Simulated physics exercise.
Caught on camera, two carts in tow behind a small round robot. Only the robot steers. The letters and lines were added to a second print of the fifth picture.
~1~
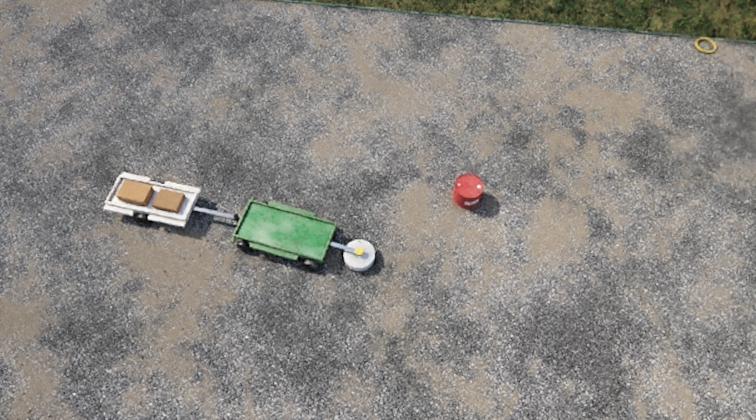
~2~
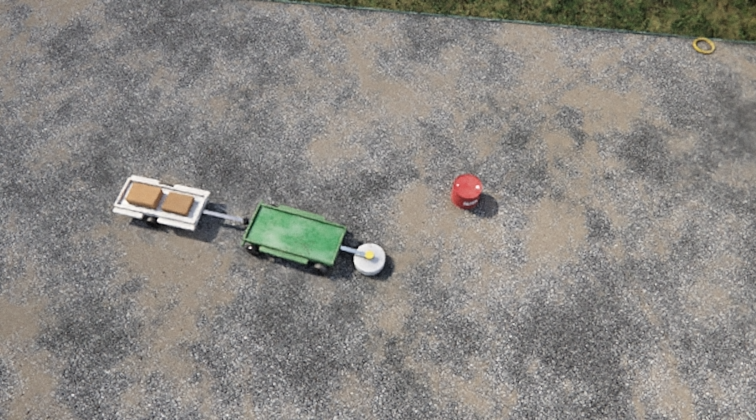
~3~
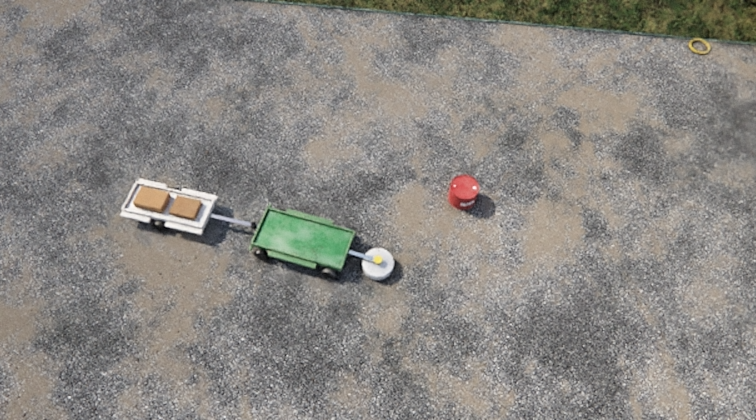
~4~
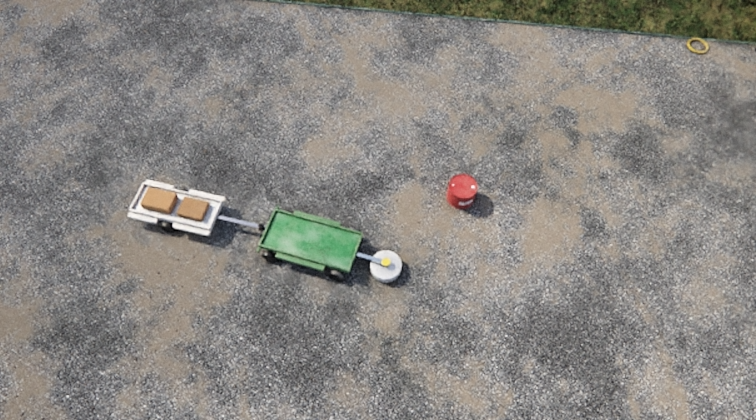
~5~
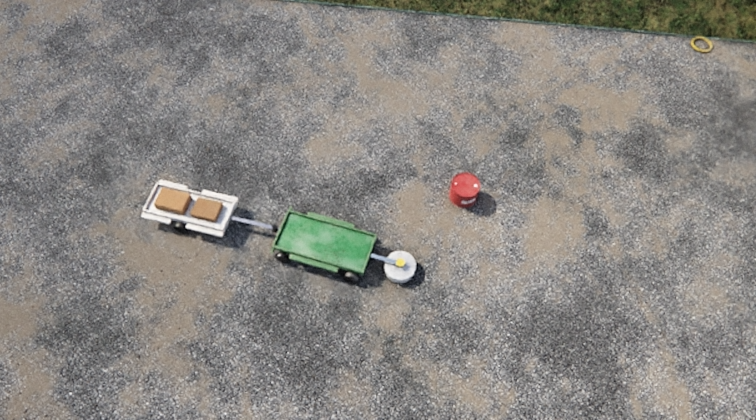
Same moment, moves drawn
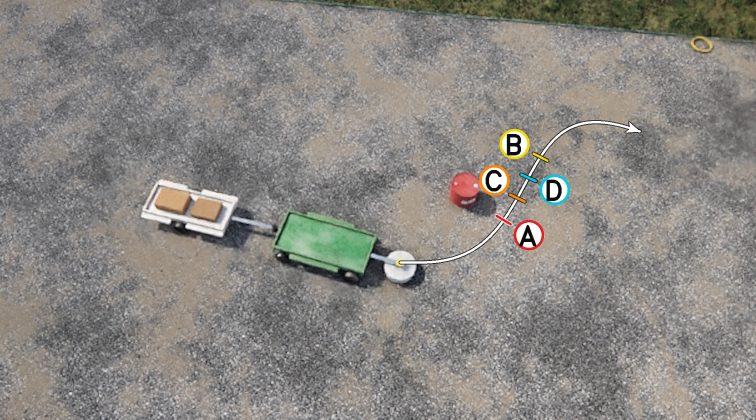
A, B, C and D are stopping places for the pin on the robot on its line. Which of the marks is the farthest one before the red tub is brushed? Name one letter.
No farther than C.
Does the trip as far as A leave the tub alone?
For that mark, yes.
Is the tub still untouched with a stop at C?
Yes.
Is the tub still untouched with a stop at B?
For that mark, no.
On the marked copy, A at (504, 220); B at (540, 157); C at (517, 198); D at (528, 178); the route from (401, 262) via (525, 183) to (640, 132).
Taking C. A third of the way, robot (454, 261), last cart (238, 219).
Two thirds of the way, robot (494, 235), last cart (280, 229).
When it is over, robot (516, 202), last cart (317, 236); nothing has been touched.
As for the rest, A is safe but short; B is too far, the tub has been hit; D is too far, the tub has been hit.
